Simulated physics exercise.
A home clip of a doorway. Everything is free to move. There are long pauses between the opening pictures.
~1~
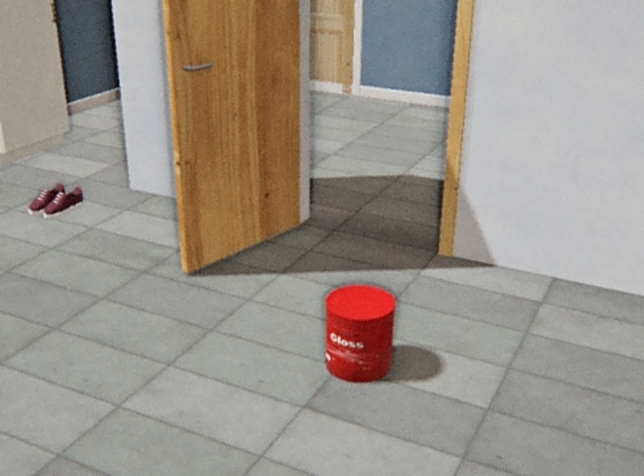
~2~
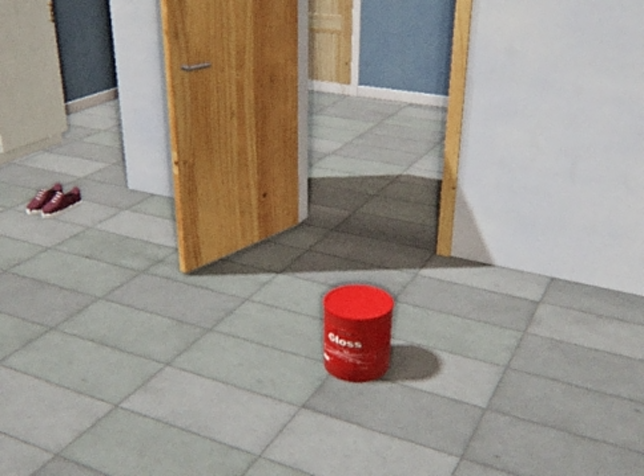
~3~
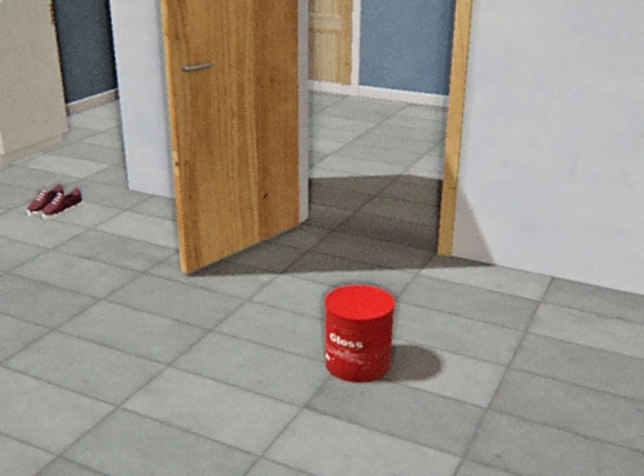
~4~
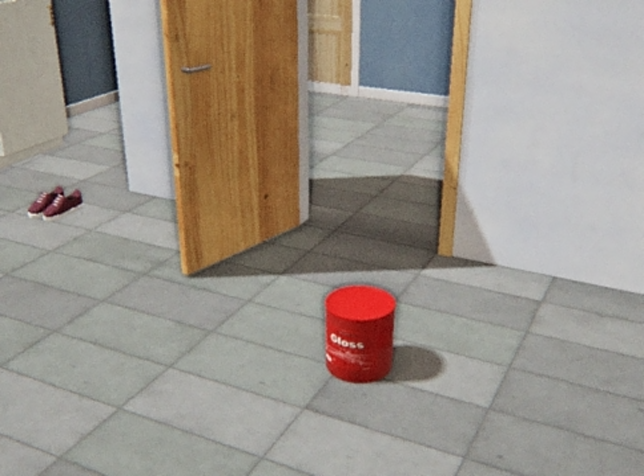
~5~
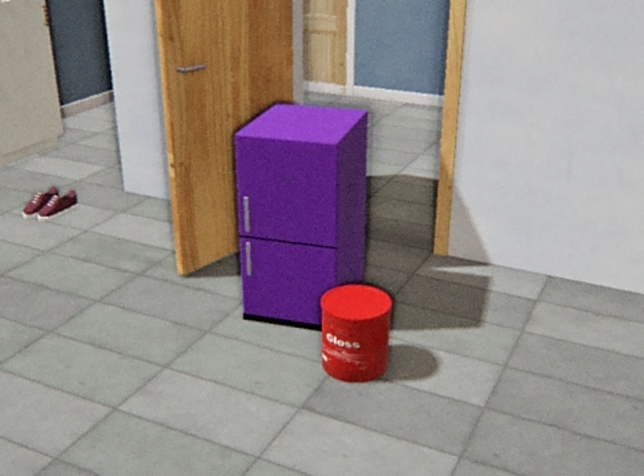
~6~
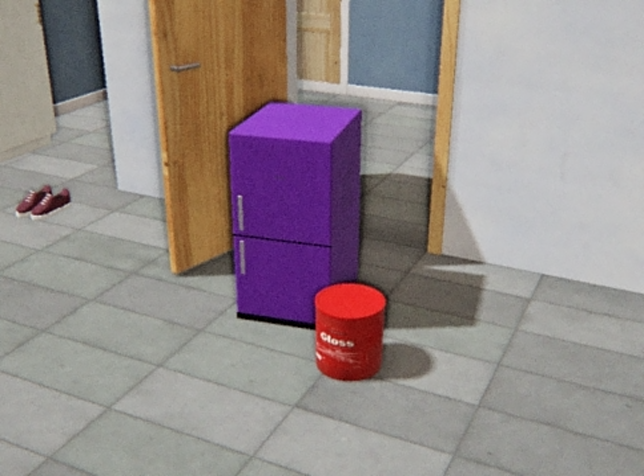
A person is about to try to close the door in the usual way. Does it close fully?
In the end the door jams.
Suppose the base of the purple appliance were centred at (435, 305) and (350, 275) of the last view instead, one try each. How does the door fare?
In the first case it shuts; in the second case it jams.
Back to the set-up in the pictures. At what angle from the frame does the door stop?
About 75°.
Then, 0.30 s after the last picture, open by 100°.
Then, 0.60 s after the last picture, open by 87°.
Then, 0.70 s after the last picture, open by 82°.
Then, 0.90 s after the last picture, open by 74°.
At rest, open by 74°; both in place. Seen from the same camera at the end, purple appliance near (300, 214).
